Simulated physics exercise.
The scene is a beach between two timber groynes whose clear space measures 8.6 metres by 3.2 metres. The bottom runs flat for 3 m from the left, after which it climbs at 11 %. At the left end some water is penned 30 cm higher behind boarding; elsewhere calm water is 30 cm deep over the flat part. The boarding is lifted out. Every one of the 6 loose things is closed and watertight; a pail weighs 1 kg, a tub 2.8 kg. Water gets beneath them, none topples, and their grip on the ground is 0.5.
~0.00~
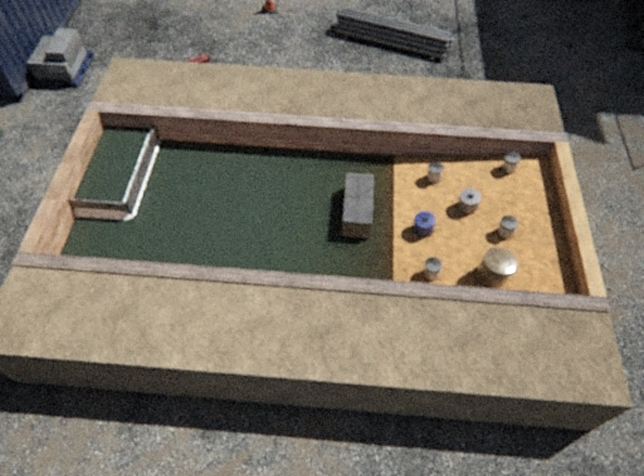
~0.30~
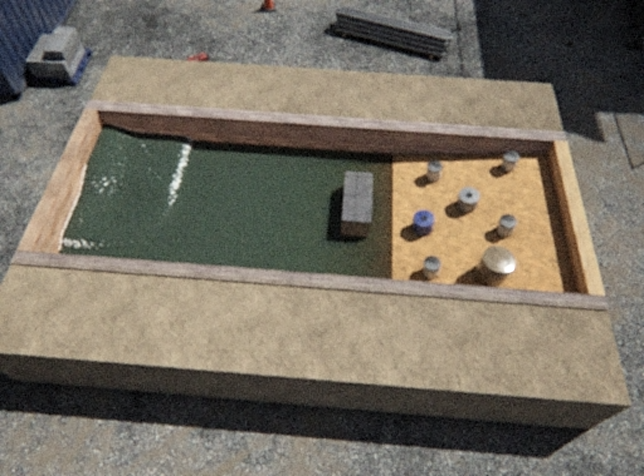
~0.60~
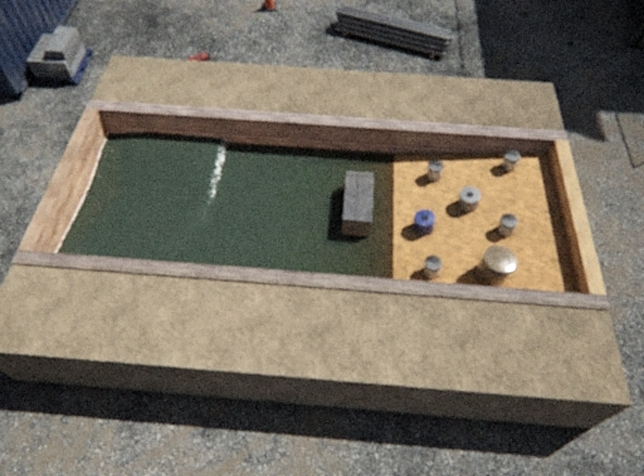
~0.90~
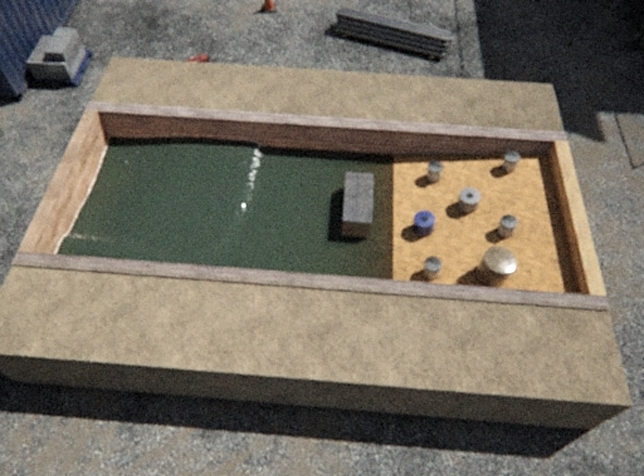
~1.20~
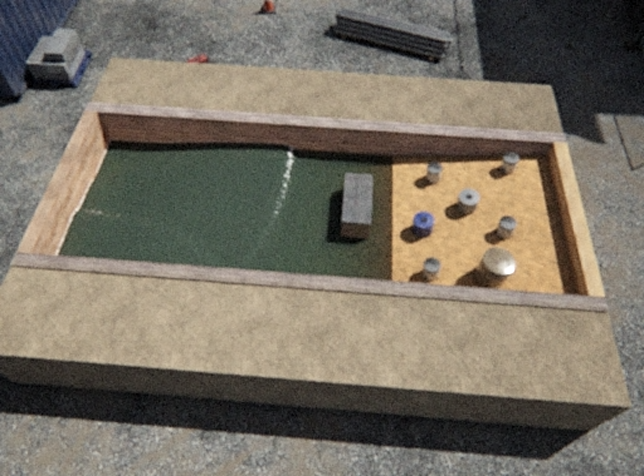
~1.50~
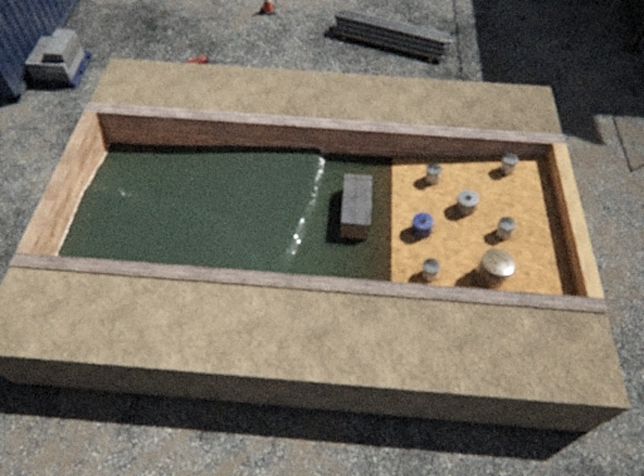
A long timber-walled trough between broad sandy banks lies on grey gravelly ground, seen from above at an angle. Dark green water fills the left and middle, with a grey block near the tan slope at right, where a blue tub stands among grey ones and a larger pale one. The pale boarding at left disappears and a white-flecked ripple travels rightward to the block, while the tubs and view stay still.
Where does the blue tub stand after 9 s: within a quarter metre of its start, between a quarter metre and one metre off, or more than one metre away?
Goes a long way.
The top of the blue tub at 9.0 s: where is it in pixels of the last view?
(383, 151) or so.
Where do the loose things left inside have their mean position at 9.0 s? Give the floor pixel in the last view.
That lands at roughly (423, 193).
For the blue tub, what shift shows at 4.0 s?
Shift: About 30 cm.
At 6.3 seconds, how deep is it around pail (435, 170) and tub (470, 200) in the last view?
Depth approx. 4 cm / 1 cm.
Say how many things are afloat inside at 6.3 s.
3.
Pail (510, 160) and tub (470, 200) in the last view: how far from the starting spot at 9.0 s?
0 cm, 30 cm.
After 2.1 s the blue tub is near (425, 221), 0.0 m from its start, aground; 0 afloat.
After 4.0 s the blue tub is near (441, 214), 0.3 m from its start, afloat; 2 afloat.
After 6.3 s the blue tub is near (381, 193), 0.9 m from its start, afloat; 3 afloat.
After 9.0 s the blue tub is near (383, 151), 1.8 m from its start, afloat; 3 afloat.
